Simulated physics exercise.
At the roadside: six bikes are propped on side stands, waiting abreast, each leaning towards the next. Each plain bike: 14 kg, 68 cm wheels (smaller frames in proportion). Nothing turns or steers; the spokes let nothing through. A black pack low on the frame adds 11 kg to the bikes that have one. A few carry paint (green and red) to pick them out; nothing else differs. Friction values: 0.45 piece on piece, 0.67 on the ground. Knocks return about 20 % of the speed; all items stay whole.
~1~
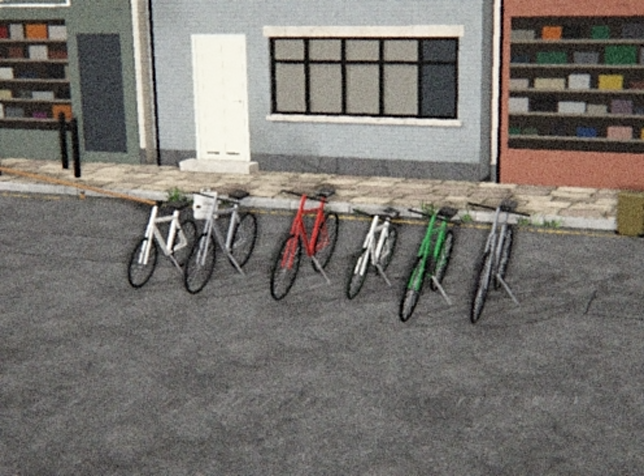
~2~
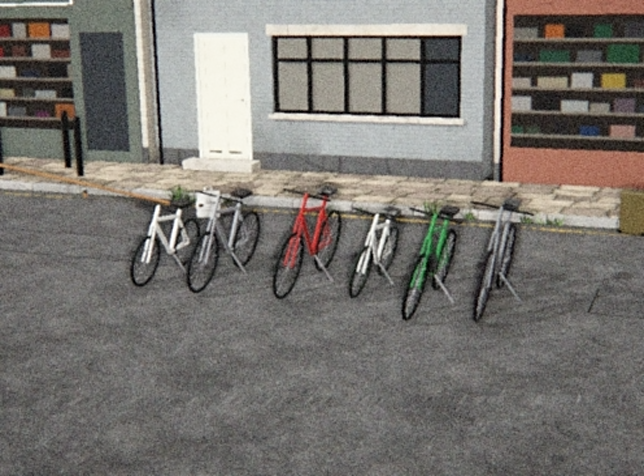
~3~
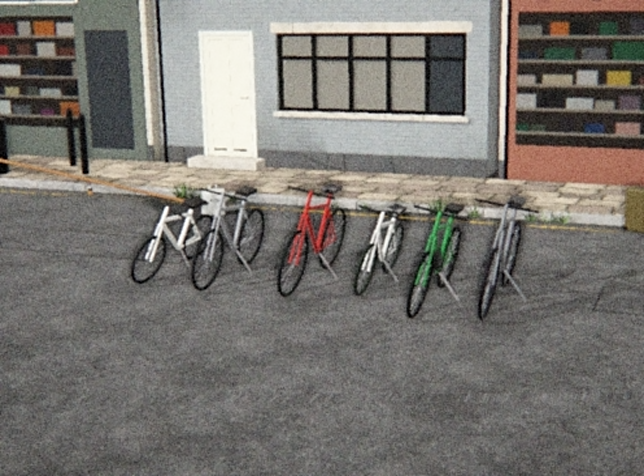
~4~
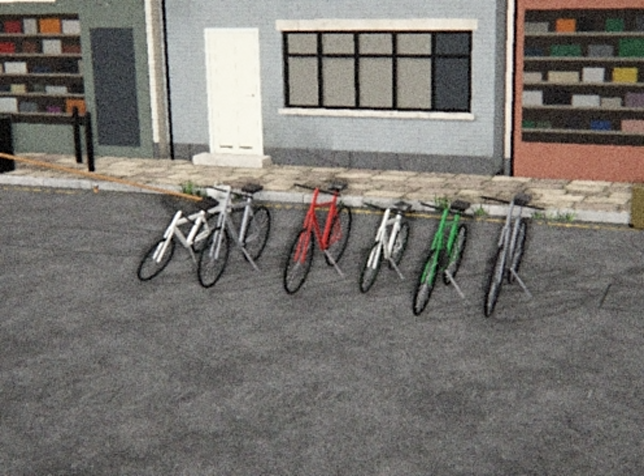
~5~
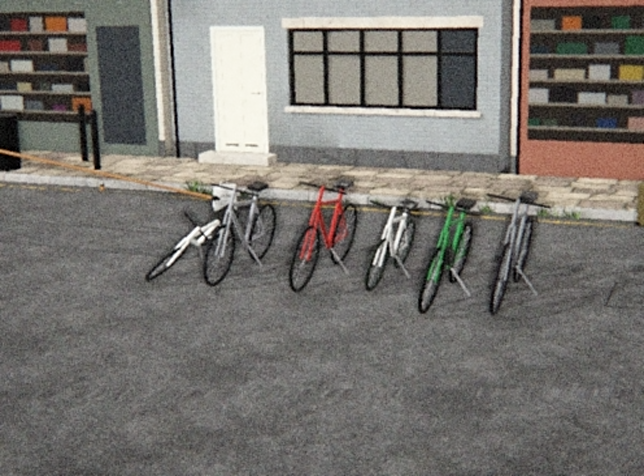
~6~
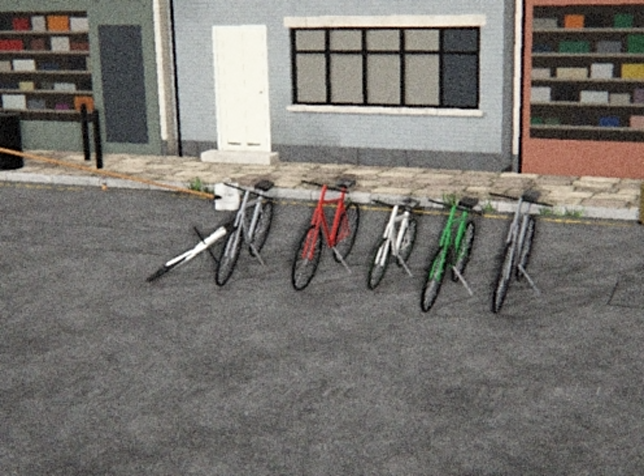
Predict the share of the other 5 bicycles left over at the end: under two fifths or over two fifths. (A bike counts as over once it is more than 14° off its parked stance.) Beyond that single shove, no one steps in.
The share left over is over two fifths.
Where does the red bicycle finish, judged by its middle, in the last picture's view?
Roughly at (389, 259).
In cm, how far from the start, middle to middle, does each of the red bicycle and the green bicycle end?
Red 70, green 70.
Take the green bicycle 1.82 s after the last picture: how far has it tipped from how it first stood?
Roughly 30°.
Then, 0.44 s later than the last frame, 1 of the 5 other bicycles over.
Then, 1.06 s later than the last frame, 2 of the 5 other bicycles over; red bicycle tilted 45°.
Then, 1.82 s later than the last frame, 4 of the 5 other bicycles over; red bicycle tilted 73°; green bicycle tilted 29°.
Then, 2.78 s later than the last frame, 5 of the 5 other bicycles over; red bicycle tilted 74°; green bicycle tilted 62°.
When it is over, 5 of the 5 other bicycles over; red bicycle tilted 74°; green bicycle tilted 71°. That is 100 per cent. Not one is left standing. In pixels of the last frame, middles, red bicycle near (389, 259), green bicycle near (509, 285).
